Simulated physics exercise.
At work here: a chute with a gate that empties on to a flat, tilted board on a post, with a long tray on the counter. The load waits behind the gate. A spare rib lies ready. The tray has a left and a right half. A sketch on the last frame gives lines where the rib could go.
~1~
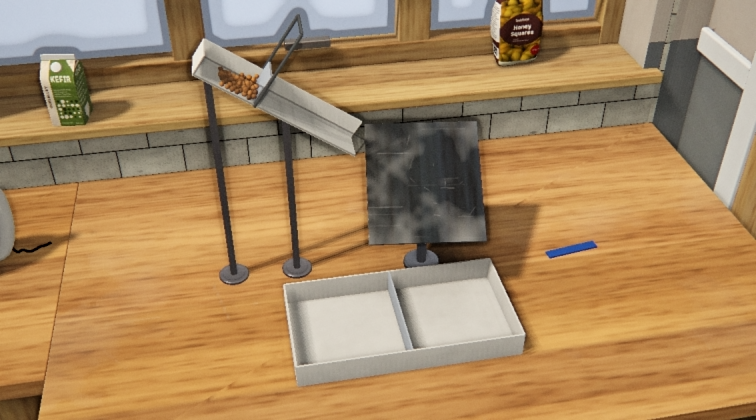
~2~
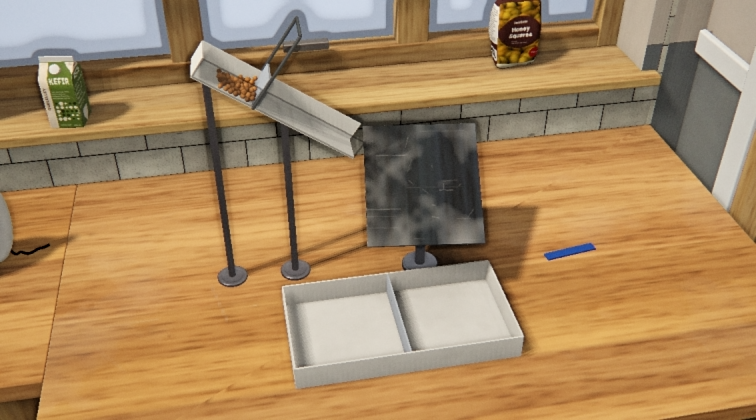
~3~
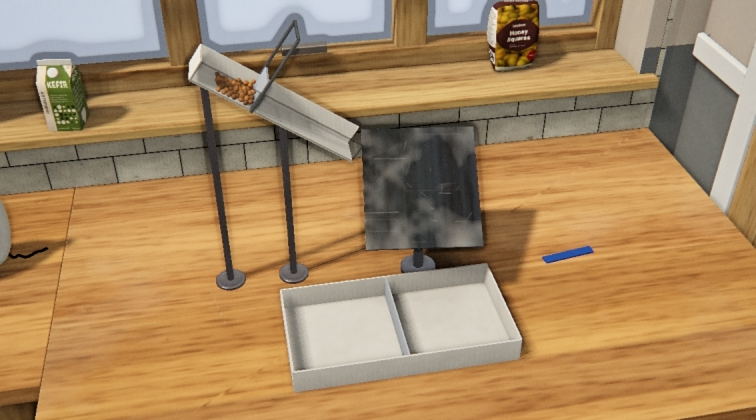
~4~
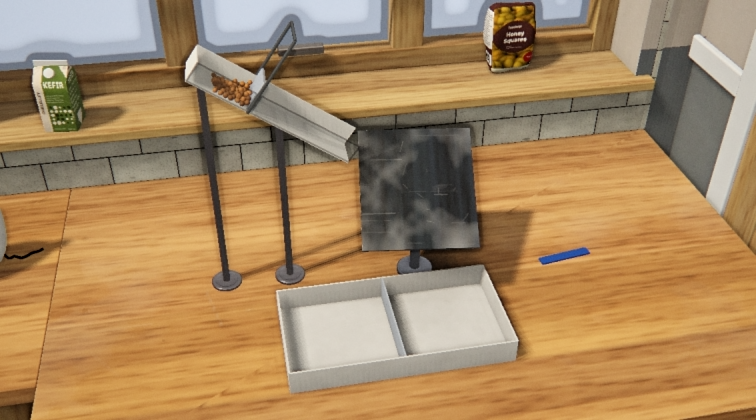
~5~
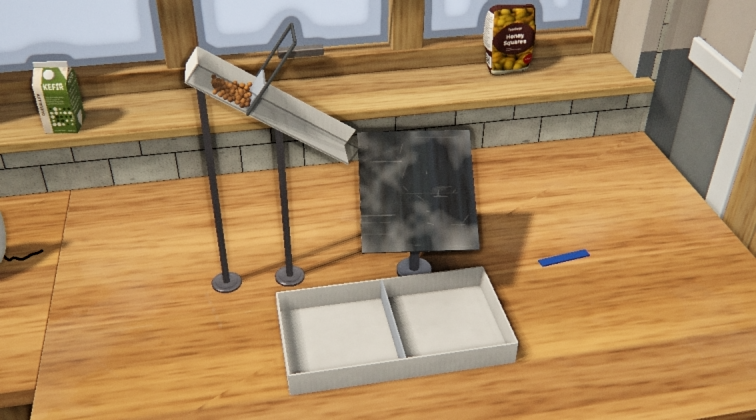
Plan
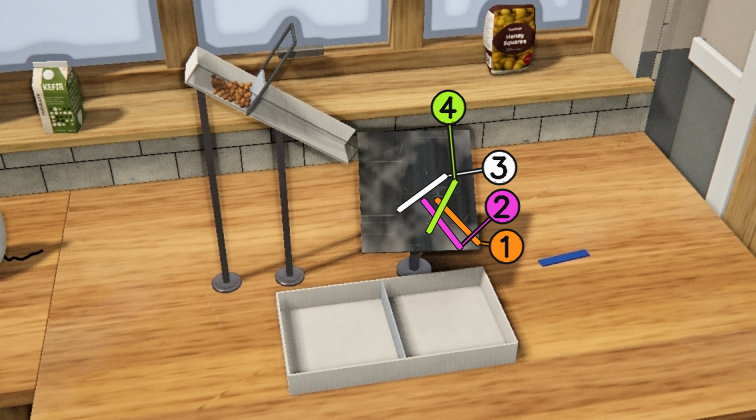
Nothing moves apart from a very slight drift of the view; brown chickpeas sit behind the closed gate of a sloping chute, beside a dark tilted board on a post, with an empty two-part tray on the wooden counter in front.
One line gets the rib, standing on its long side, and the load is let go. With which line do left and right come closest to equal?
Choose 3.
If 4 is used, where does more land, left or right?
The right half.
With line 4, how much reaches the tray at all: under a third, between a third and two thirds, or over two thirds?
Line 4 gives over two thirds.
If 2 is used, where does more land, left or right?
More lands on the right.
On the marked copy, line 1 from (437, 200) to (478, 242); line 2 from (423, 200) to (459, 247); line 3 from (445, 176) to (399, 209); line 4 from (454, 182) to (429, 231).
If 1 is chosen, of what is caught, a small part in the left half, nearly all in the right.
If 2 is chosen, of what is caught, a small part in the left half, nearly all in the right.
If 3 is chosen, of what is caught, about half in the left half, about half in the right.
If 4 is chosen, of what is caught, a small part in the left half, nearly all in the right.
